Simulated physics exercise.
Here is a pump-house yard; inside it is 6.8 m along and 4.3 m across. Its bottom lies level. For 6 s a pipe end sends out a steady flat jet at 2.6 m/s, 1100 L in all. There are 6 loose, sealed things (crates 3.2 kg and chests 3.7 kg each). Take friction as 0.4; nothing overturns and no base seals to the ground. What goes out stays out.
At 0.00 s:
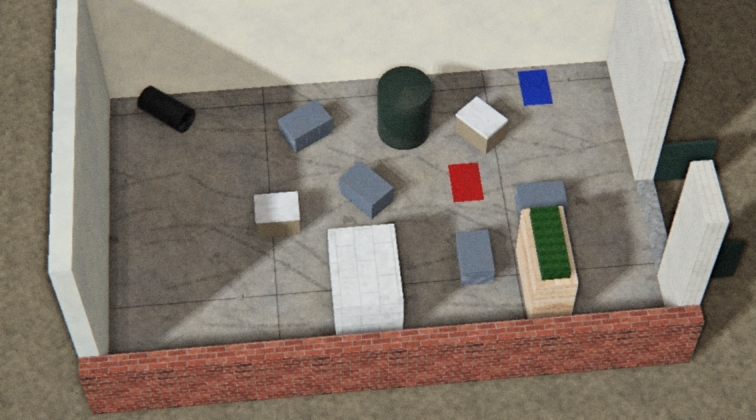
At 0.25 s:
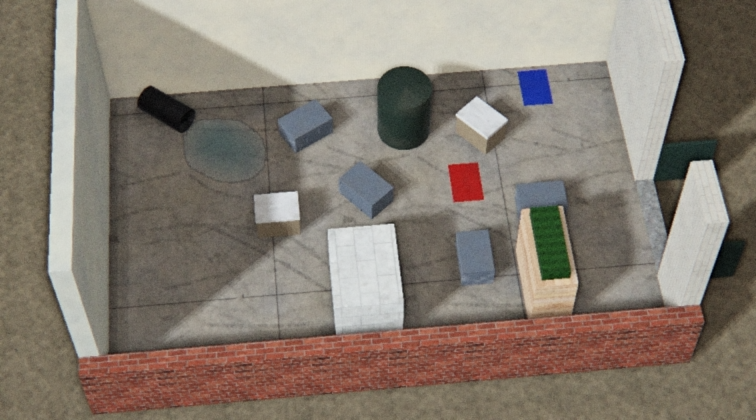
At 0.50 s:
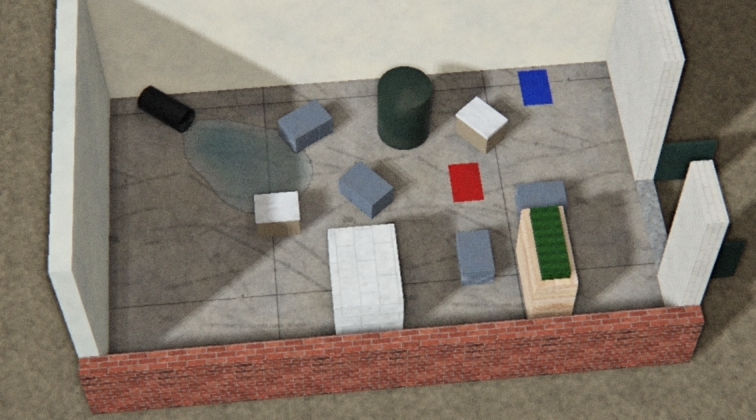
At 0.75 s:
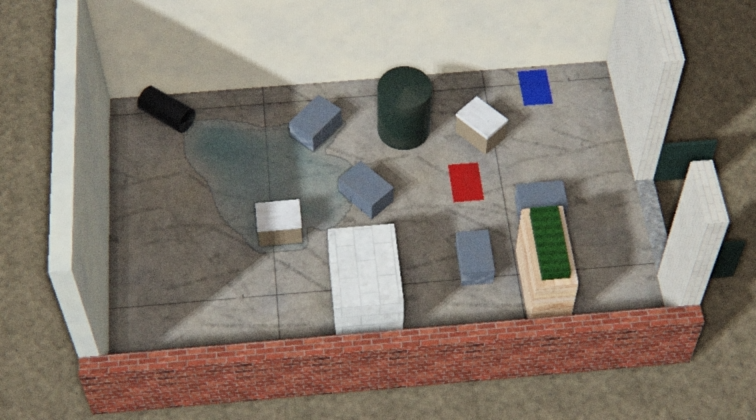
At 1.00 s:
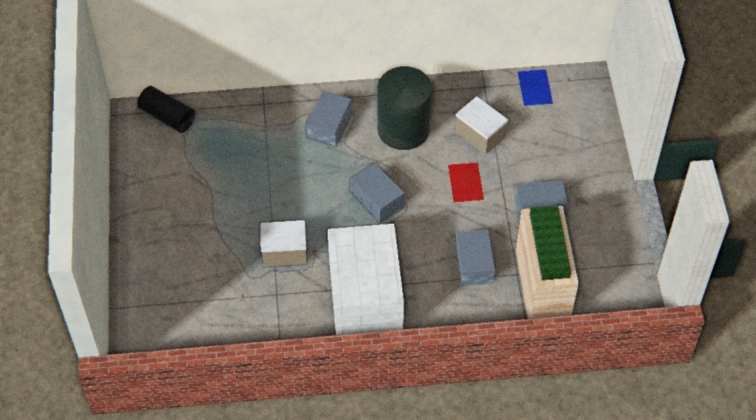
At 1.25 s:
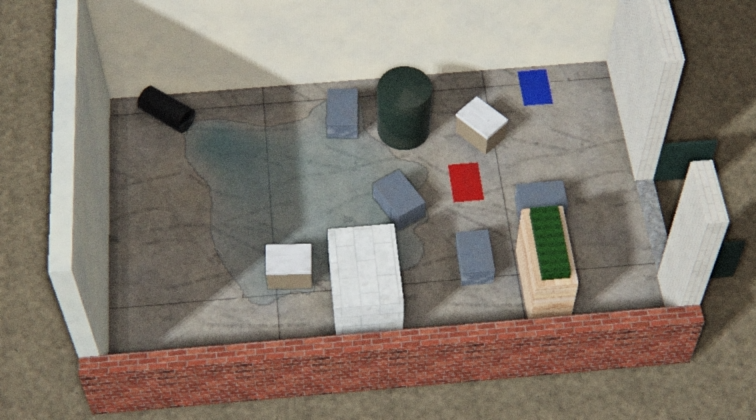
Water spreads from a black pipe across the floor and pushes three loose boxes along.
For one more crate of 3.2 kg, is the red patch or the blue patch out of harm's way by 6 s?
The blue one is safe.
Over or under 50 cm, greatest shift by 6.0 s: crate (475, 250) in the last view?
Answer: Past it.
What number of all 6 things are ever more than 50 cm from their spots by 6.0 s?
5 of them.
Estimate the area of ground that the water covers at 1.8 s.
About 9.5 m2.
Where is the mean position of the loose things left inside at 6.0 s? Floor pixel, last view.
At about (359, 196).
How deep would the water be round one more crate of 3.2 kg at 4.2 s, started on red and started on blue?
About 3 cm and 0 cm.
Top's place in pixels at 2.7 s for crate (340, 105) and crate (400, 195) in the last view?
Around (364, 88) and (529, 208).
After 1.8 s on red it would be 12 cm off in 2 cm of water; on blue it would be 0 cm off in 0 cm of water.
After 2.7 s on red it would be 101 cm off in 2 cm of water; on blue it would be 0 cm off in 0 cm of water.
After 4.2 s on red it would be 199 cm off in 3 cm of water; on blue it would be 0 cm off in 0 cm of water.
After 6.0 s on red it would be 207 cm off in 2 cm of water; on blue it would be 0 cm off in 1 cm of water.
